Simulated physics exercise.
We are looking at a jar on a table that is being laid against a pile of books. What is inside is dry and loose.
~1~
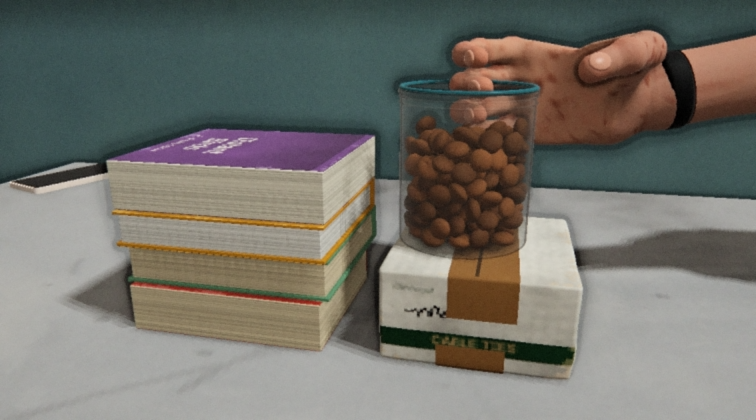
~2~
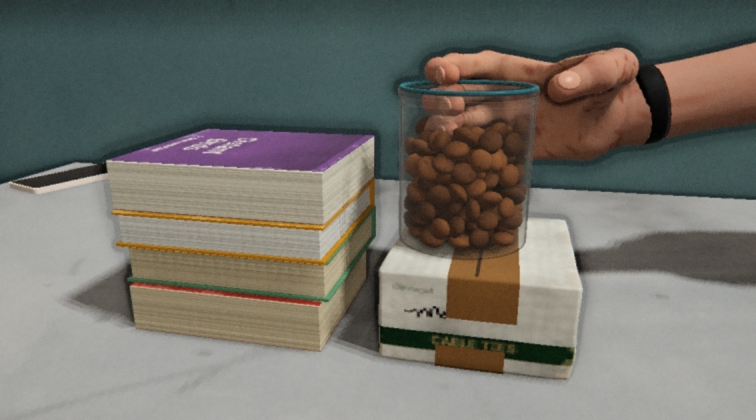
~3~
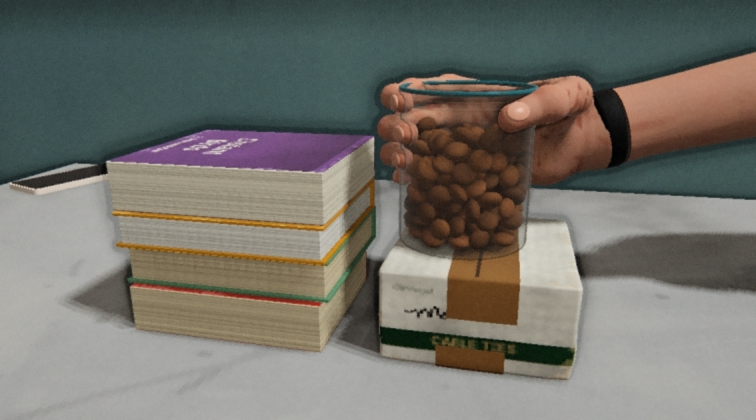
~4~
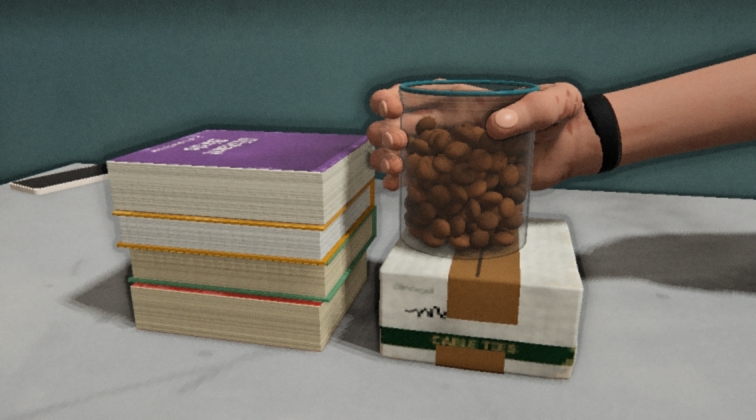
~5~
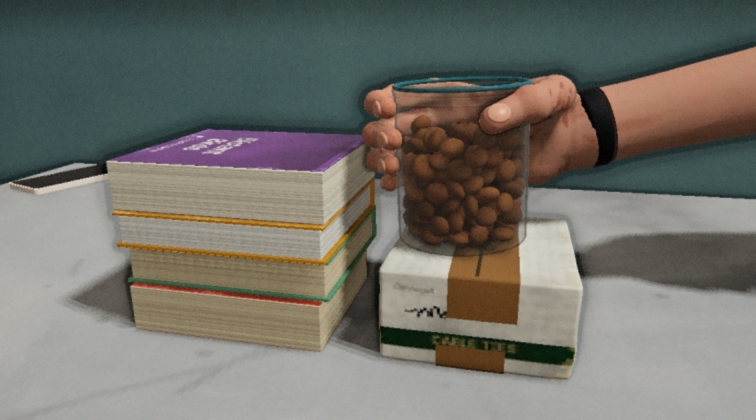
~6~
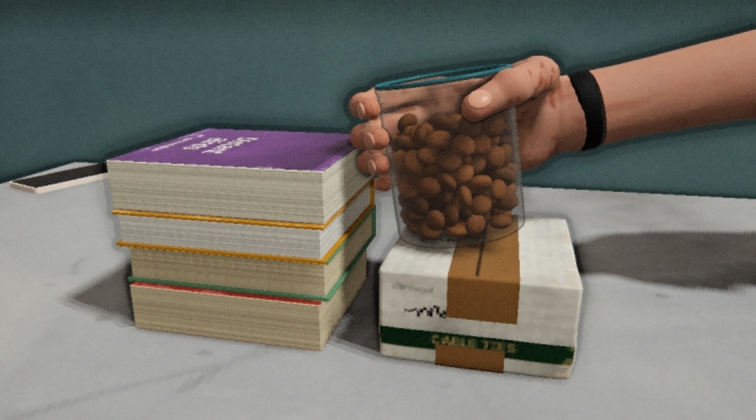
A hand with a black wristband reaches around a clear jar of brown pellets standing on a small white box, grips it, and tilts it slightly left toward a stack of four books topped by a purple cover.
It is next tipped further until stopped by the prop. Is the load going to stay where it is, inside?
Yes. It all stays.
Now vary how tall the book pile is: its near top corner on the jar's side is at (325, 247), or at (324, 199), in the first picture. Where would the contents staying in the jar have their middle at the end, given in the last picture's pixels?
Around (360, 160) in the first try, (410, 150) in the second.
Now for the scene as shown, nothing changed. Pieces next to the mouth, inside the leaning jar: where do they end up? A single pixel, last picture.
Around (421, 101).
Then, 0.18 s later than the last frame, the jar leans 16°; everything is still inside.
Then, 0.40 s later than the last frame, the jar leans 26°; everything is still inside.
Then, 0.64 s later than the last frame, the jar rests on the book pile at 29°; everything is still inside.
When it is over, the jar rests on the book pile at 29°; everything is still inside.
